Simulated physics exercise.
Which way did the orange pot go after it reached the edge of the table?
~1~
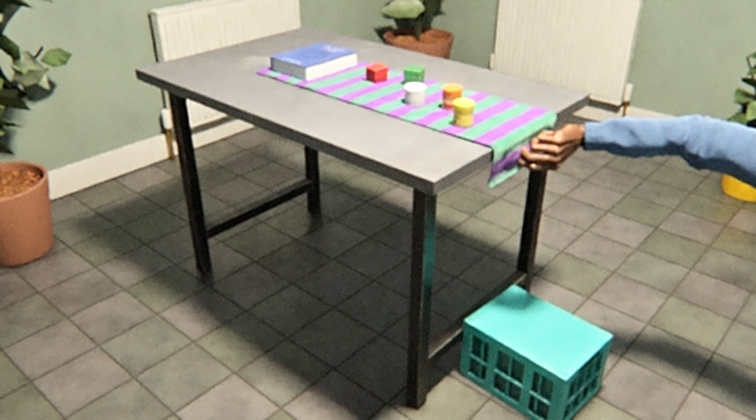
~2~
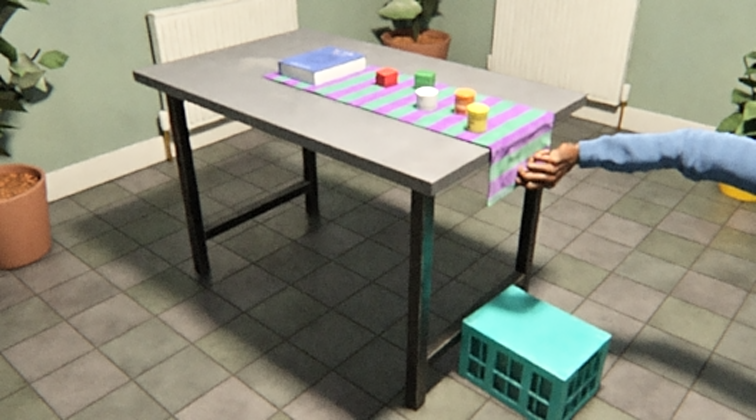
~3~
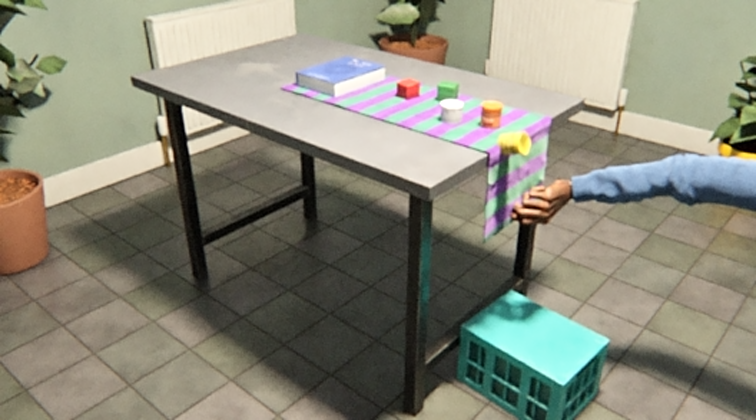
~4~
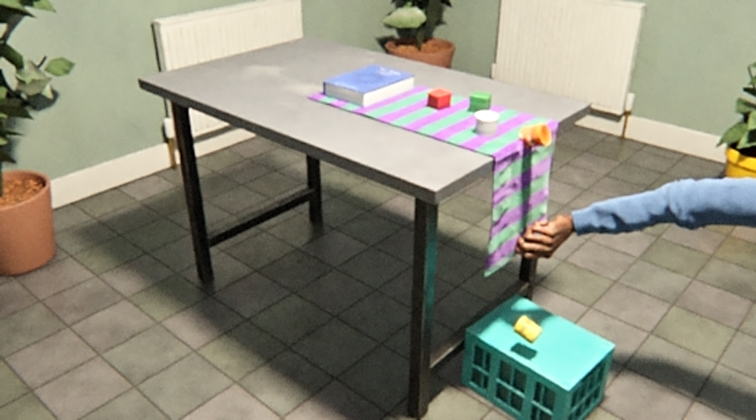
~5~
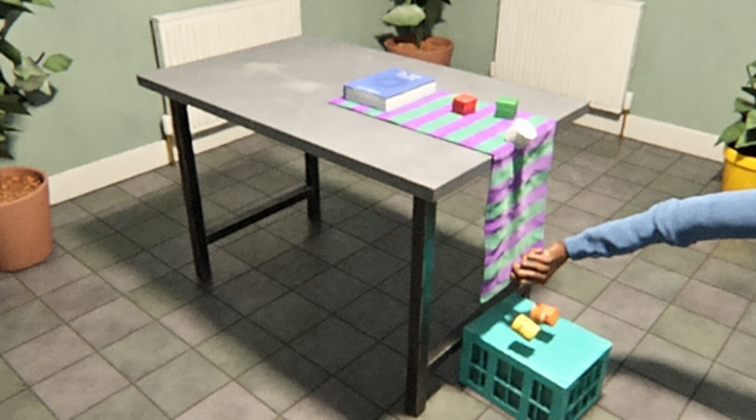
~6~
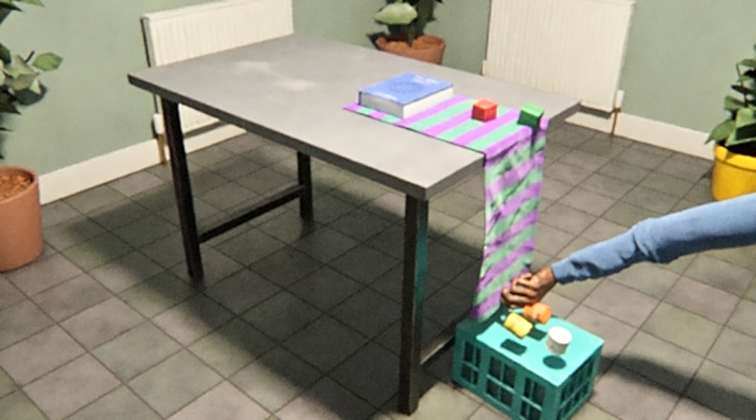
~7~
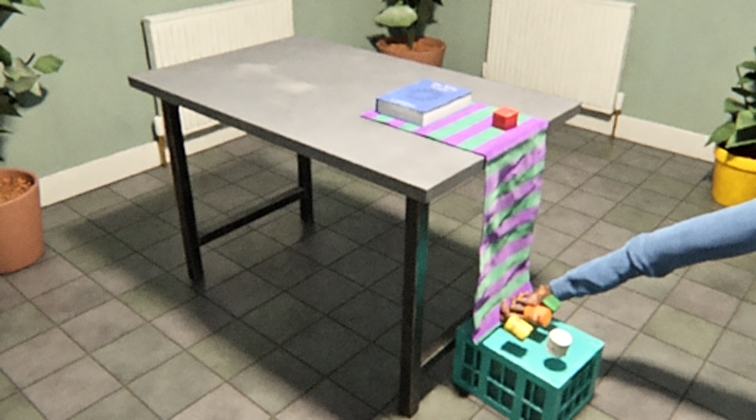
It went down, dropping from the table edge onto the turquoise crate.
A striped purple and green cloth slid off a grey table as someone's hand tugged it lower, tipping the yellow, orange and white pots, then the green cube, onto a turquoise crate, while the red cube and blue book stayed up on top.
